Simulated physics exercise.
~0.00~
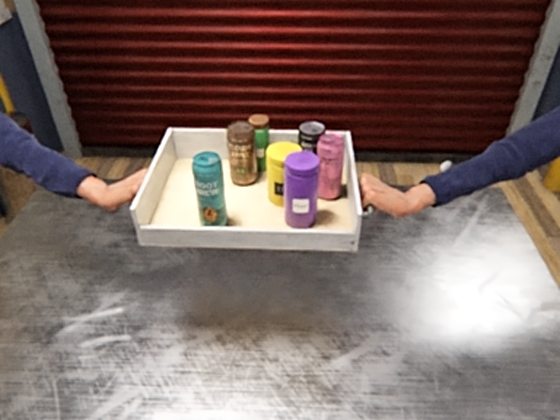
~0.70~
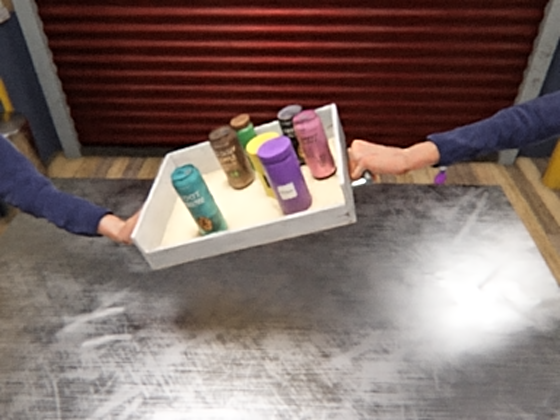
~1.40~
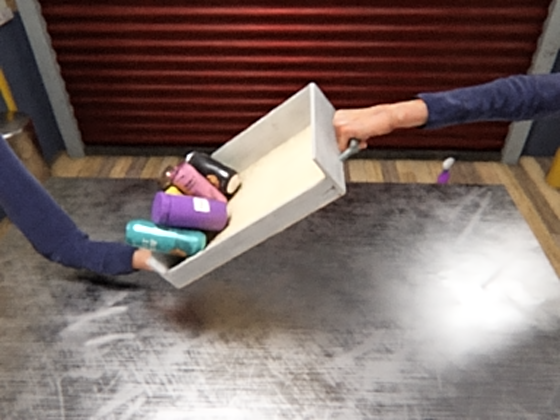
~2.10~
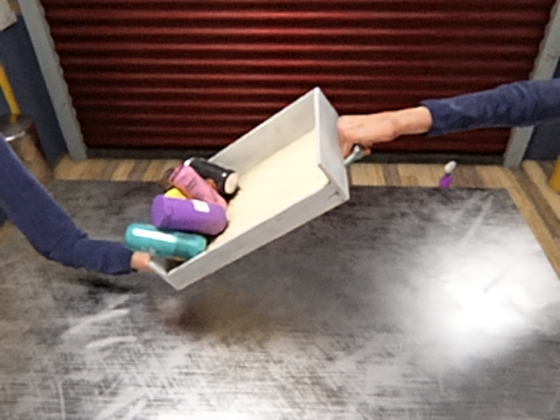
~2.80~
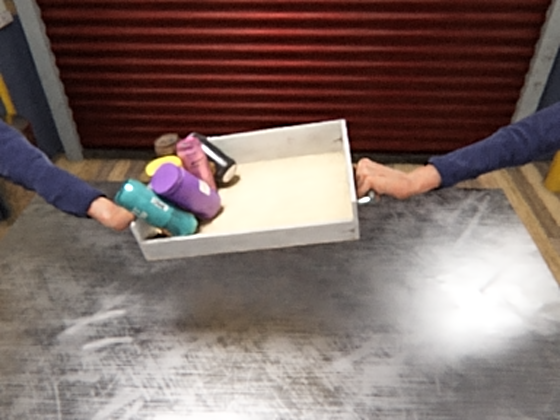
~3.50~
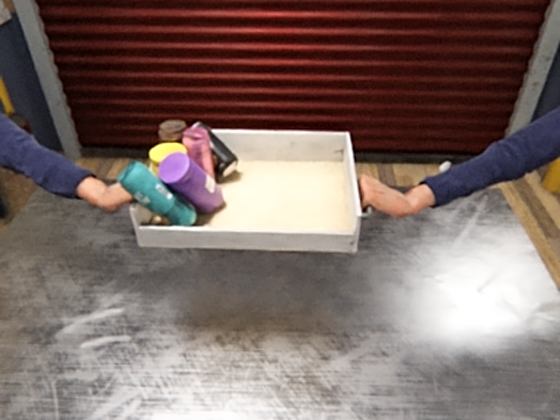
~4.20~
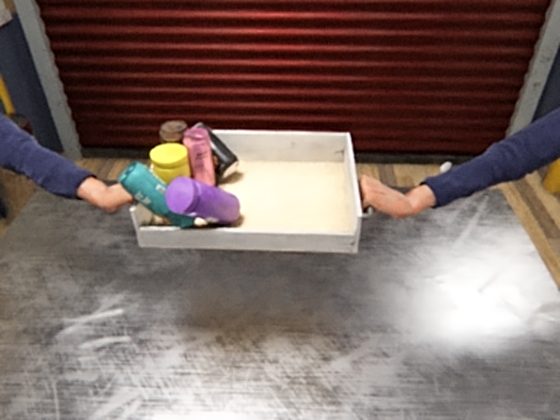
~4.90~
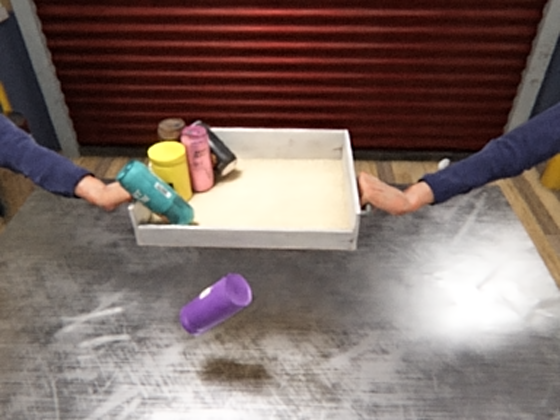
A purple jar tumbled over the near wall of a white crate after two hands tipped it left and levelled it again, having sent all the colourful containers sliding into the left end, where the rest stayed, some toppled or leaning.
